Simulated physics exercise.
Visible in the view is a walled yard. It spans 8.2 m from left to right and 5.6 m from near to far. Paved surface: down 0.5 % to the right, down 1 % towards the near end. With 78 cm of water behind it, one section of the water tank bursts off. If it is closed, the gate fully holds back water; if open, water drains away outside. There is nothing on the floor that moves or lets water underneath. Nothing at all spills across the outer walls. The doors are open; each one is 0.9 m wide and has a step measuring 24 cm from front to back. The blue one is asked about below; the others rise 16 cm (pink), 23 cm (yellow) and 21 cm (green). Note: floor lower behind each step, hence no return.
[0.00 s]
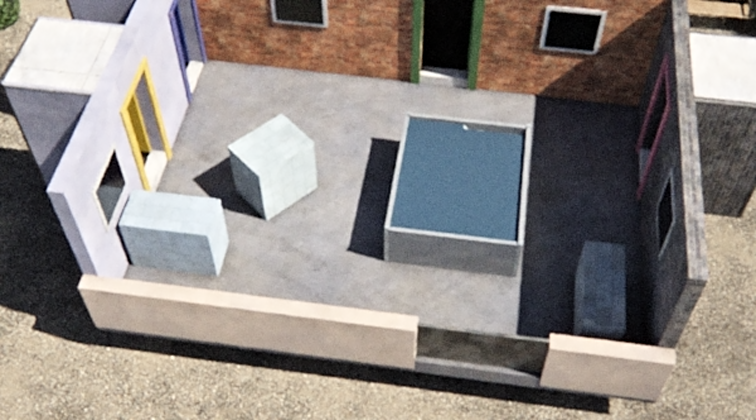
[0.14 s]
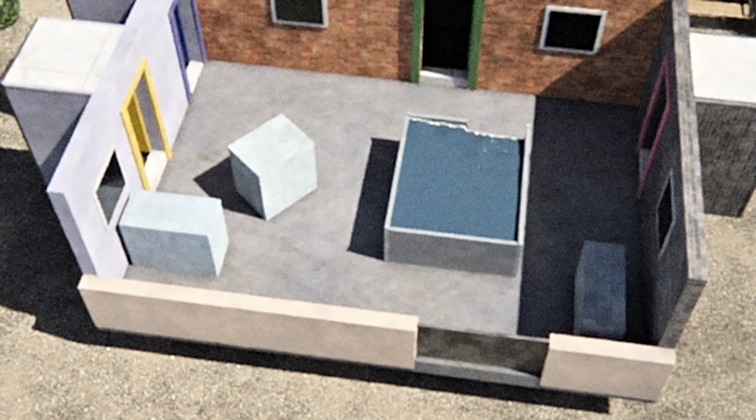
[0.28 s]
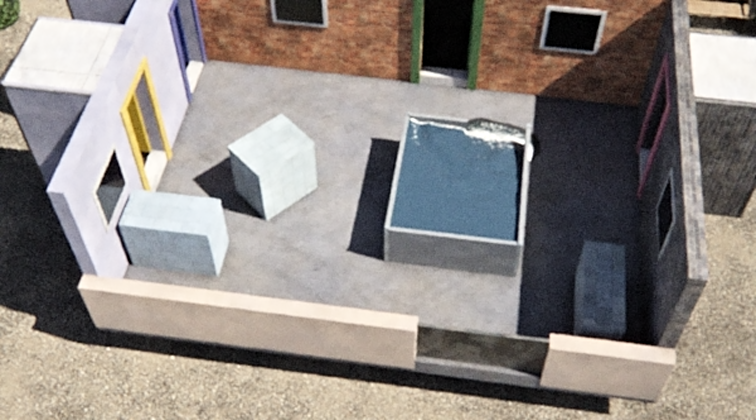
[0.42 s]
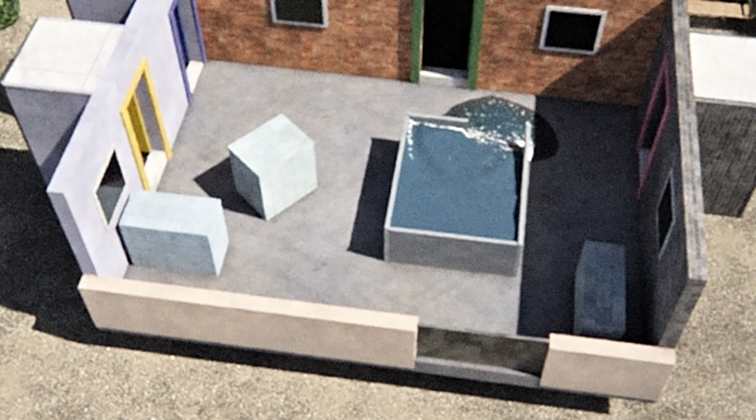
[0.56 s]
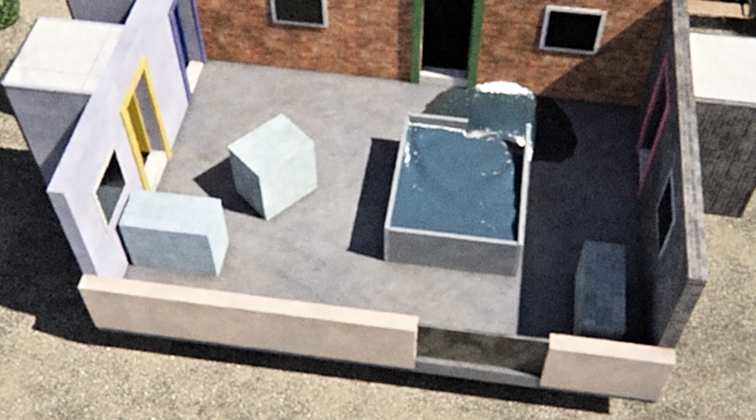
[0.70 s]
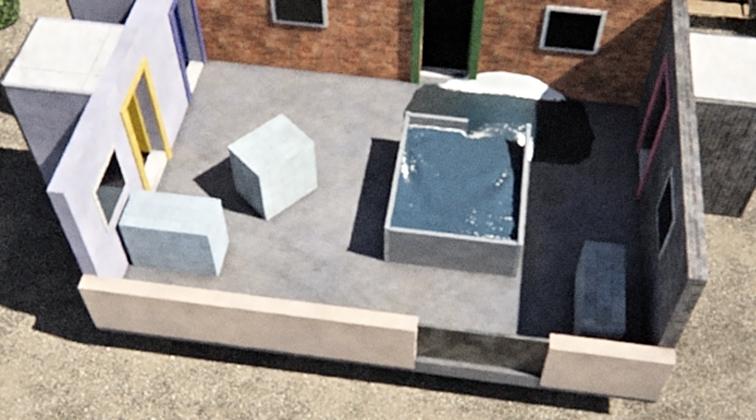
Walled yard with brick back wall and open doors, water bursting from the tank's far side and spreading across the grey paving.
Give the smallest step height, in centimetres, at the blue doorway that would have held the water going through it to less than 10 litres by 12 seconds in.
The smallest height is about 13.5 cm.
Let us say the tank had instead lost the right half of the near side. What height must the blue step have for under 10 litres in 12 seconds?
Some 8.5 centimetres.
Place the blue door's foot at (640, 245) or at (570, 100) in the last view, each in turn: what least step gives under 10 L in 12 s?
You'd want about 13.5 cm there first, then about 30 cm.
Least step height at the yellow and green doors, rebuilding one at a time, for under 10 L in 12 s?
Some 8.0 cm for yellow, some 26 cm for green.
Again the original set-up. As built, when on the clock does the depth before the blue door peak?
The level tops out around 3.4 s.
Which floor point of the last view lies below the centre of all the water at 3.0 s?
Centre estimate: (476, 170) px, approximately.
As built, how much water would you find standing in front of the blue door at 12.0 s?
It works out to about 3.0 centimetres deep.
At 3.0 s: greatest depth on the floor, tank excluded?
Close to 42 centimetres.
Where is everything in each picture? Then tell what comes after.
Still water, 78 cm deep, in the water tank at (460, 178); the blue door at (188, 41) is dry, in the first picture.
The gap is on the far side, the front 0.3 m out at a hidden place; the back of the water tank holds 78 cm, in the second picture.
The front is at a hidden place, 0.8 m from the gap on the far side; 1.0 m2 of floor is wet, 78 cm left at the back, in the third picture.
Water pours out on the far side and has run 1.4 m, to (489, 100); about 9 cm deep outside, 78 cm at the back, in the fourth picture.
Water pours out on the far side and has run 1.7 m, to (542, 96); about 6 cm deep outside, 78 cm at the back, in the fifth picture.
The gap is on the far side, the front 1.8 m out at (571, 99); the back of the water tank holds 76 cm; 4.2 m in a straight line remain to the blue door at (188, 41), in the sixth picture.
After 1.4 s water covers 15 % of the floor, deepest (50 cm) near (505, 99); it has not reached the blue door.
After 3.0 s water covers 55 % of the floor, deepest (42 cm) near (633, 106); 11 cm at the blue door, 0 litres in over its 6 cm step.
After 12.0 s water covers 100 % of the floor, deepest (16 cm) near (158, 312); 3 cm at the blue door, 105 litres in over its 6 cm step.
At the blue door as built, the water arrived by 2.8 s and peaked near 16 cm at 3.4 s.
Run again over the same 12 s with other heights there, 28 litres in over 10.5 cm, 6 litres over 14.5 cm. The limit of 10 litres is kept from about 13.5 cm up.
